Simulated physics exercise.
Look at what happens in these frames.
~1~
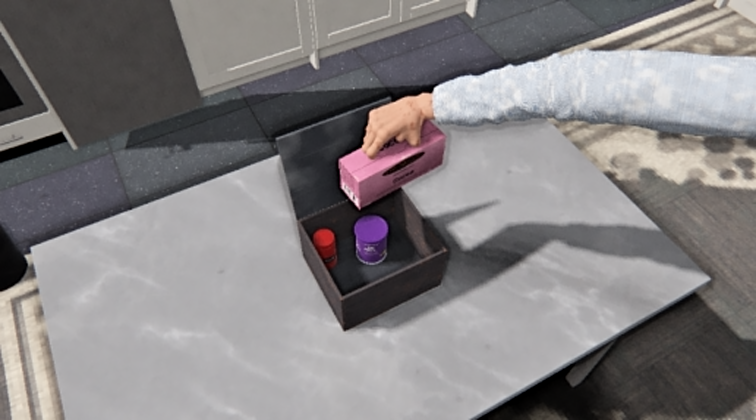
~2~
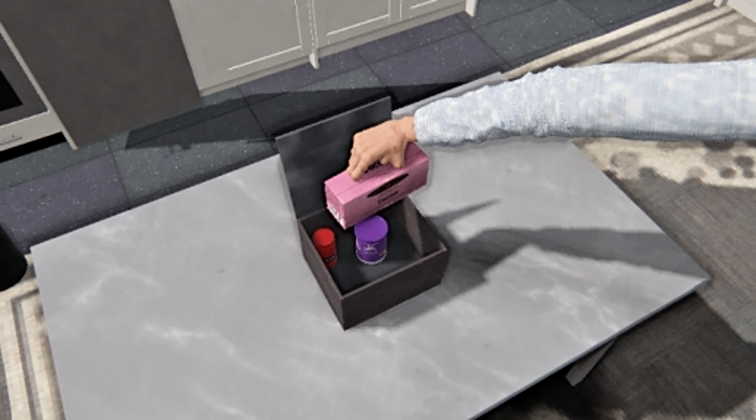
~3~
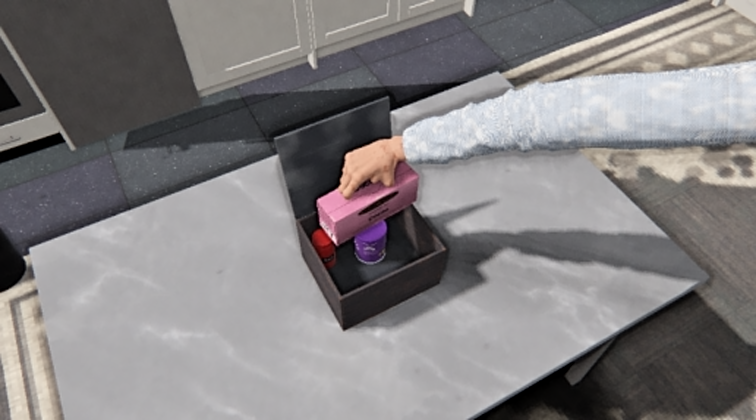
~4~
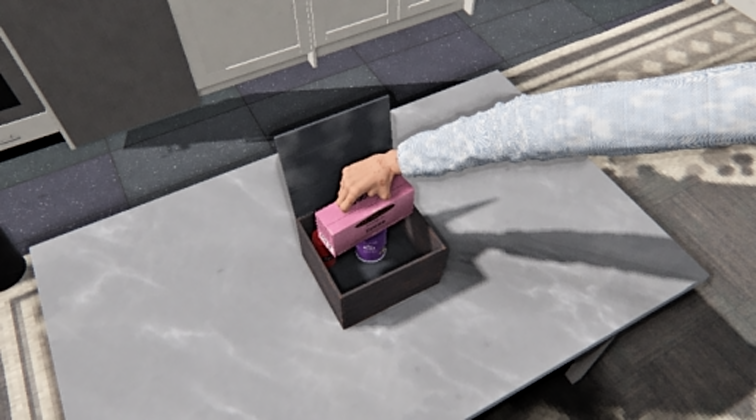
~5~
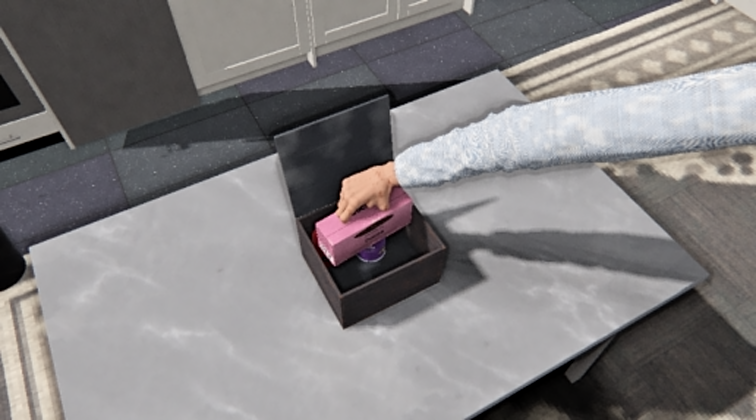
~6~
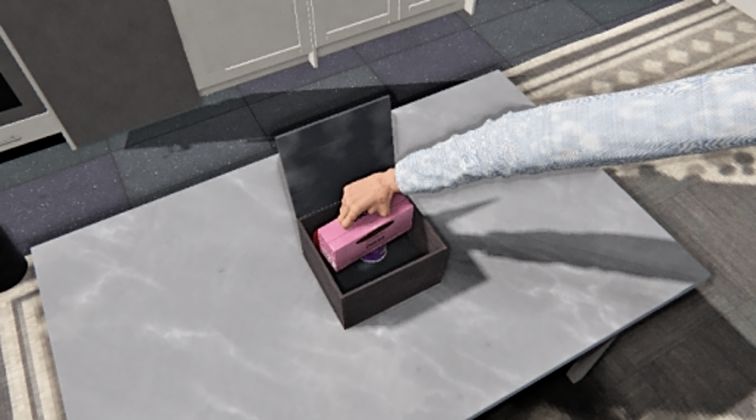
A hand lowers a pink carton into an open dark box holding red and purple containers.
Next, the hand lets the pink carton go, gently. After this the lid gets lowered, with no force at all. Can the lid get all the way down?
Lid down.
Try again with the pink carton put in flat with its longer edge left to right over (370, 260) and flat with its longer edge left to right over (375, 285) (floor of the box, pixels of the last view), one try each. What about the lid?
Packed the first way the lid is left gaping; packed the second way it lowers fully.
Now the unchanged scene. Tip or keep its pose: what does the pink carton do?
At the finish the pink carton goes crooked.
Then, 0.60 s after the last picture, pink carton on its side near (381, 274).
Then, 1.60 s after the last picture, lid 59° above the rim; pink carton on its side near (381, 275).
Then, 2.10 s after the last picture, lid 19° above the rim; pink carton on its side near (381, 275).
At rest, lid shut; tipped over in the box, pink carton; the other 2 in place. Seen from the same camera at the end, pink carton near (381, 275).
